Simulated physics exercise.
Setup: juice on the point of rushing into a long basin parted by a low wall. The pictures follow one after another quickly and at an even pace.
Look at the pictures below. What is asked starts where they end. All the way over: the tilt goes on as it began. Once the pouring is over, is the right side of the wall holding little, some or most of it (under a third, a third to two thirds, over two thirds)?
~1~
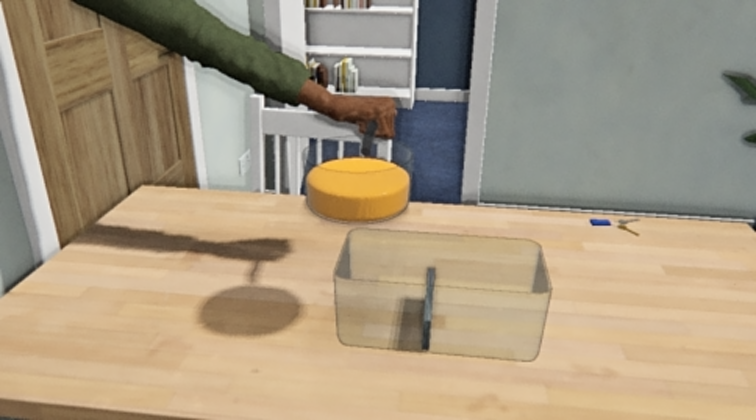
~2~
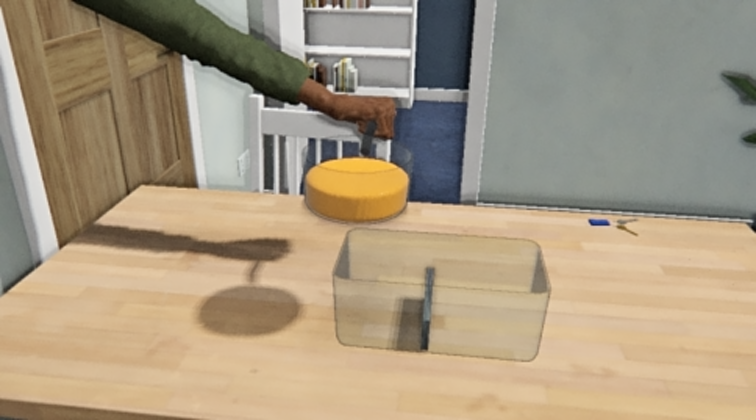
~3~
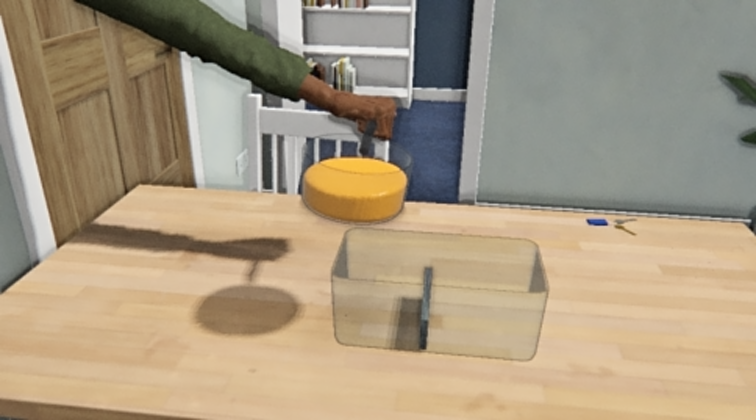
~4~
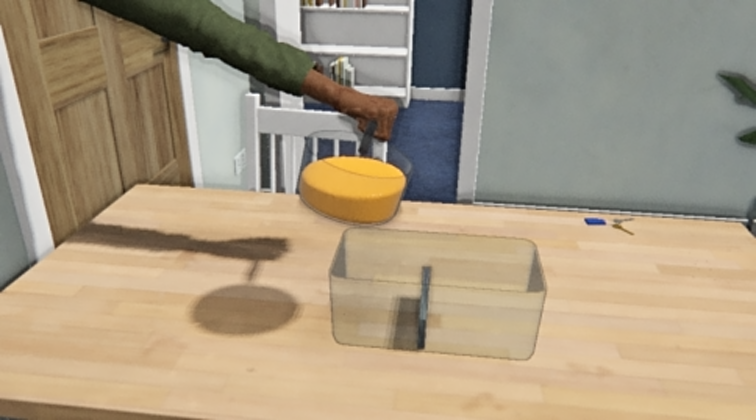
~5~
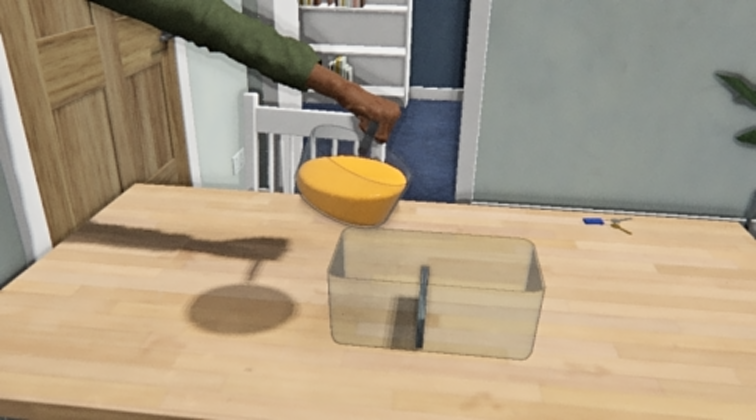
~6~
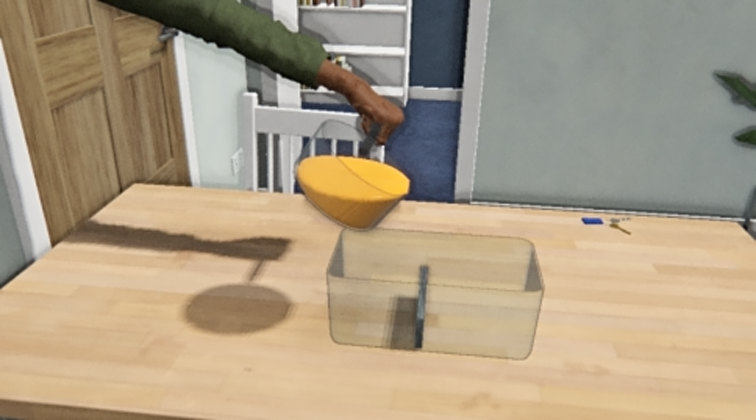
It holds some.
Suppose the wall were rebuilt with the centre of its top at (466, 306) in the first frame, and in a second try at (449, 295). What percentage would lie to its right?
Try one about 15 %, try two about 10 %.
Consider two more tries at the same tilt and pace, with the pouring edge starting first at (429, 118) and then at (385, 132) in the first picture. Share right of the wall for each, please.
Estimate, first then second: 70 per cent and 10 per cent.
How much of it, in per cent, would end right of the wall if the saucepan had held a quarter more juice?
The share comes to roughly 50 per cent.
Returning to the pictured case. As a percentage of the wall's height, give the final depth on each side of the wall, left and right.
On the left 40 %, on the right 30 %.
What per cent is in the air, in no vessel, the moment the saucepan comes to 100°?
Roughly 30 in a hundred.
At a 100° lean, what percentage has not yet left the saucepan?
It keeps around 25 per cent at that angle.
A moment on, the saucepan is tipped right over and 26 per cent is still to pour, 12 is left of the wall and 32 right of it.
Next, the saucepan is tipped right over and 4 per cent is still to pour, 47 is left of the wall and 45 right of it.
Then the saucepan is tipped right over and 0 per cent is still to pour, 54 is left of the wall and 45 right of it.
Later the saucepan is tipped right over and 0 per cent is still to pour, 54 is left of the wall and 45 right of it.
At rest 54 per cent lies left of the wall, 45 right of it and 1 outside.
